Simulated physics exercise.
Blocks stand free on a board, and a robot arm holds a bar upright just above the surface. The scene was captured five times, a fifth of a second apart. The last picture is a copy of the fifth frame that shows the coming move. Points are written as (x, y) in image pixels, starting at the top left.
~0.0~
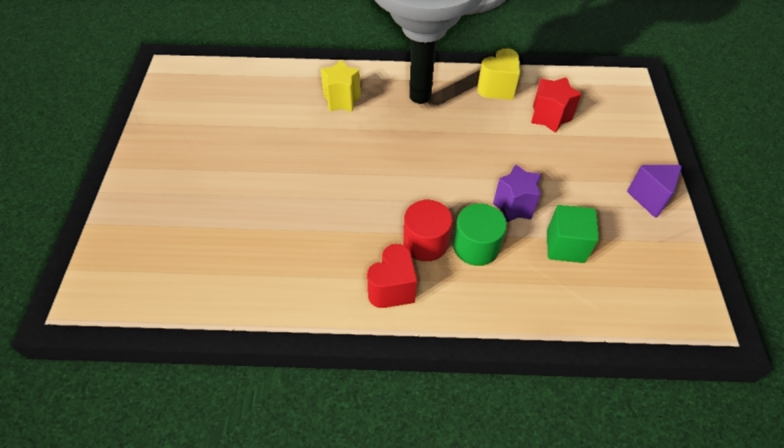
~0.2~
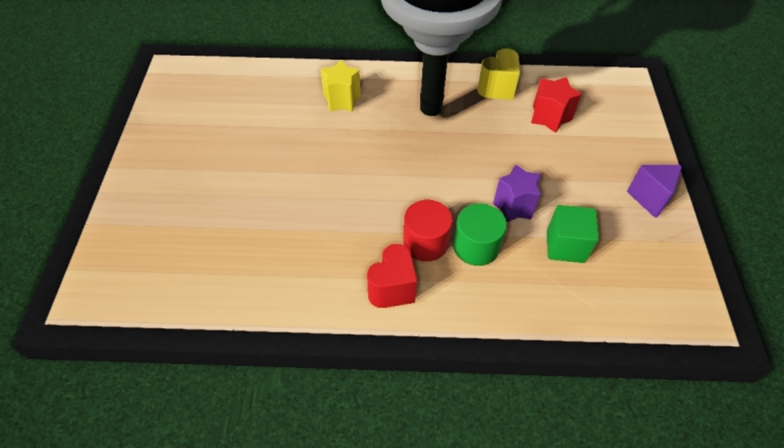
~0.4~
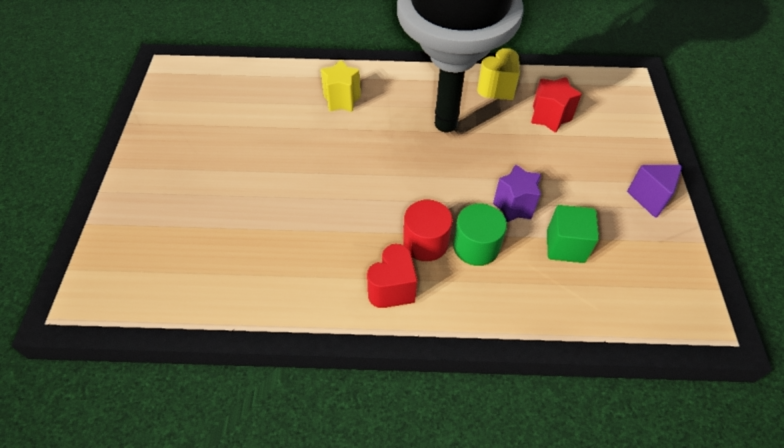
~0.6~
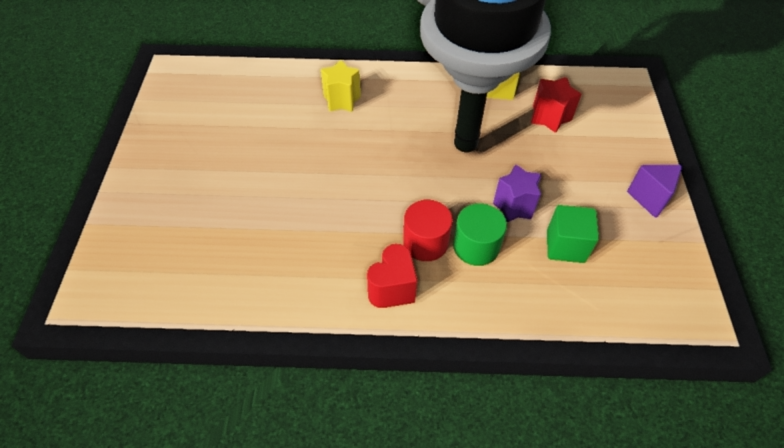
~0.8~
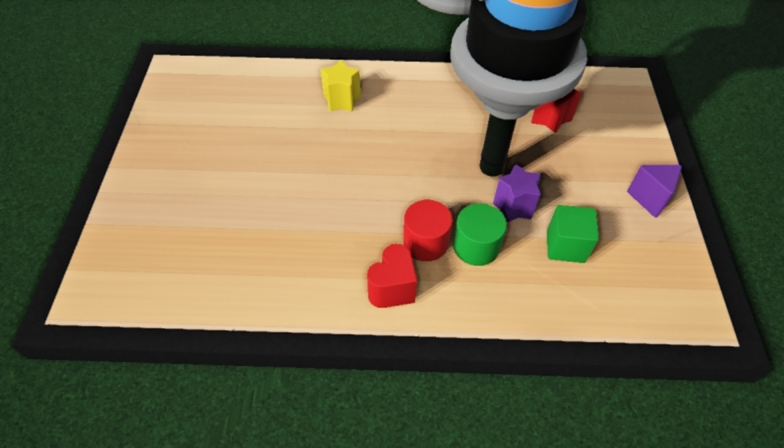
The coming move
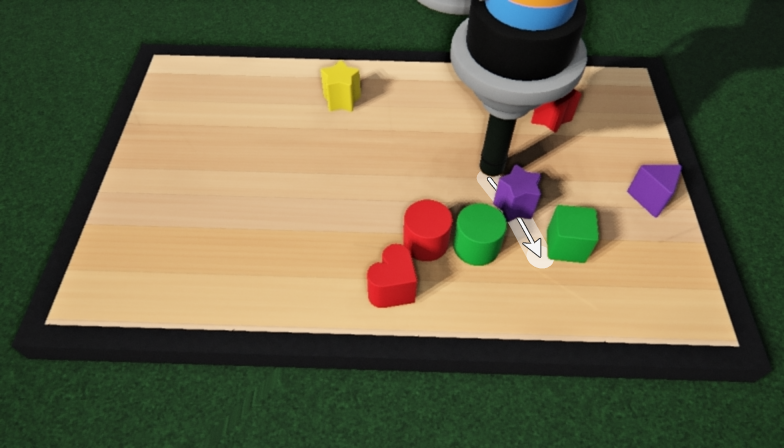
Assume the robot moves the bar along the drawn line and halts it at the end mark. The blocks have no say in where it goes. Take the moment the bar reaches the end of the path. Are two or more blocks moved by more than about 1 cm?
I believe so.
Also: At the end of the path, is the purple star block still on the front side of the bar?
The answer is yes.
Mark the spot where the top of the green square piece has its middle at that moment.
I think it will end close to (624, 250).
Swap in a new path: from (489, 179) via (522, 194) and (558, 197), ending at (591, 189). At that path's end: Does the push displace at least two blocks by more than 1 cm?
No.
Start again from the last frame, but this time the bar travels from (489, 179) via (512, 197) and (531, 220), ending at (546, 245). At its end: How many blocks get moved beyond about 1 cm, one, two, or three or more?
The count will be 2.
Path on the board, from (489, 179) over (508, 202) and (525, 228) to (540, 257).
On the path given first. One third of the way, bar at (511, 192); purple star block at (536, 196).
Two thirds of the way, bar at (528, 219); purple star block at (557, 223); green square piece at (598, 236).
At the end, bar at (544, 247); green cylinder in place; purple star block at (581, 249), turned 20° anticlockwise; green square piece at (624, 250), turned 30° anticlockwise.
